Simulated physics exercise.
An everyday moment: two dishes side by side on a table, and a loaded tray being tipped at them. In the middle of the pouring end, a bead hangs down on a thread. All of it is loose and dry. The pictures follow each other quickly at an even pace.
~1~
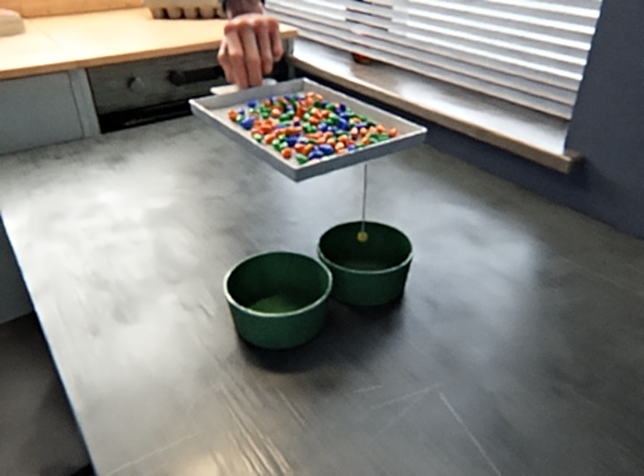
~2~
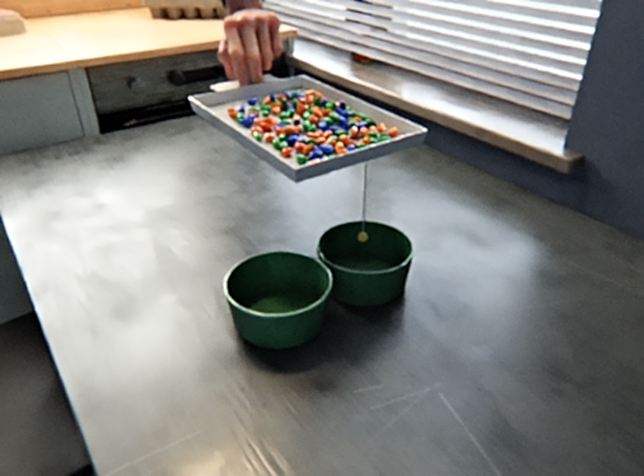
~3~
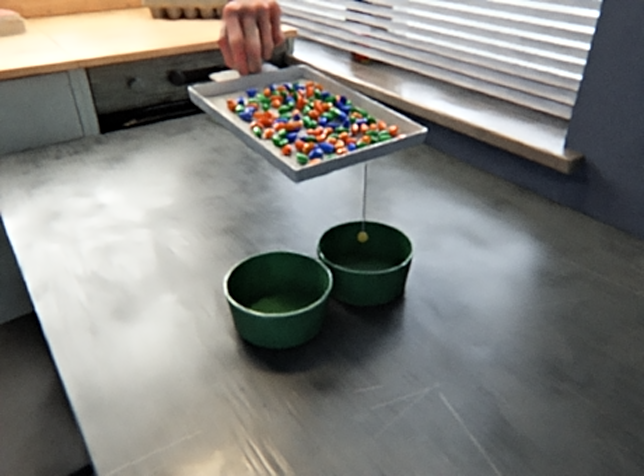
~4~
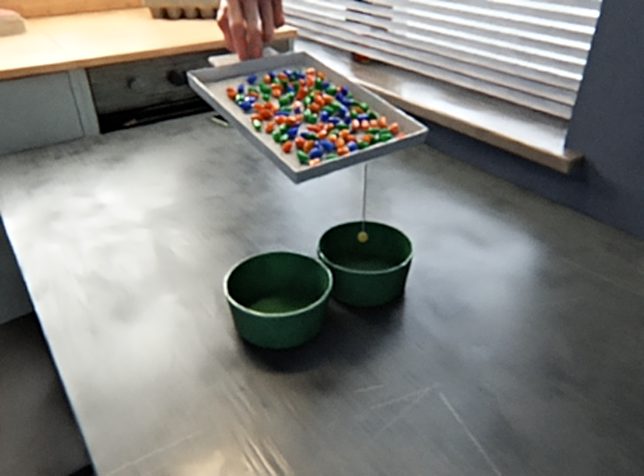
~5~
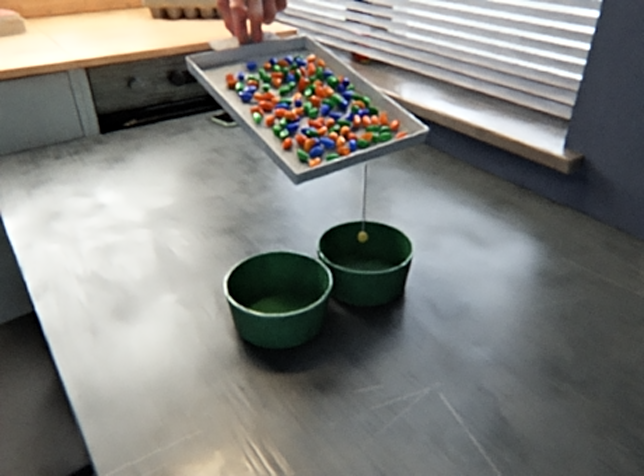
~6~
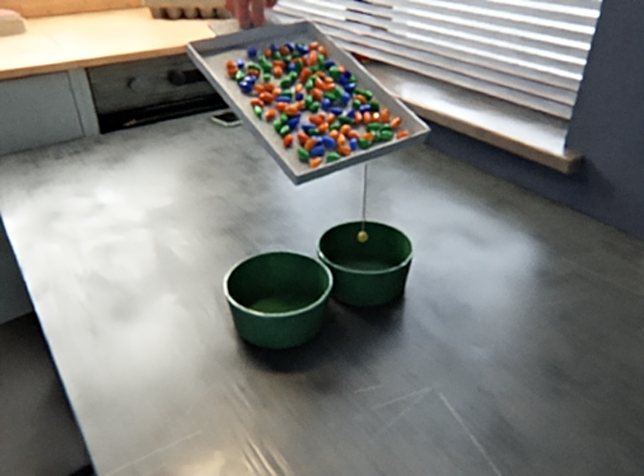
In a kitchen with white window blinds and a wooden worktop behind, a dark, scuffed table is seen from above at an angle. A hand at the top holds a pale grey tray of orange, green and blue jelly beans above two green bowls, a small yellowish bead hanging on a thread from its near edge. The hand steadily raises the tray's far end, steepening its slope, while the bowls and camera stay still.
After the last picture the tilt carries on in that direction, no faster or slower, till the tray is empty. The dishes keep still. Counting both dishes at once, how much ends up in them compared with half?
Honestly, the catch comes out below half of the load.
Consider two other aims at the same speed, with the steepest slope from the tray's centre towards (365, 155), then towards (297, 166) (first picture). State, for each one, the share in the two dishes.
In turn some 10 and 70 per cent.
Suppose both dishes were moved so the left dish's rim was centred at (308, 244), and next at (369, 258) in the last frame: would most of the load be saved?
Result, first setup: A minority share; second setup: A minority share.
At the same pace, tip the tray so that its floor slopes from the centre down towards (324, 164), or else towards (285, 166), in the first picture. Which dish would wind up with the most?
Case one goes to the left-side dish, case two to the left-side dish.
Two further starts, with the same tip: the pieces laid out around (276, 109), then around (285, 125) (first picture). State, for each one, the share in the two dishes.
Roughly 30 per cent, then roughly 20 per cent.
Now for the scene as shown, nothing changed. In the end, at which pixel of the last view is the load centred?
At about (392, 329), give or take.
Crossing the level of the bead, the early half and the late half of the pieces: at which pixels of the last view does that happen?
I'd say close to (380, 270) at first and close to (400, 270) later on.
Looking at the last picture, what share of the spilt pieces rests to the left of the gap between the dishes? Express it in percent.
Roughly 0 in a hundred.
Shortly afterwards, tray tipped steeply; the whole lot on the tray.
Next, tray tipped right over; all but a few on the tray; only a few outside both.
Some moments later, tray tipped past a quarter turn; a little in the left dish; a little in the right dish; the bulk outside both.
In the end, tray tipped past a quarter turn; a little in the left dish; a little in the right dish; the bulk outside both.
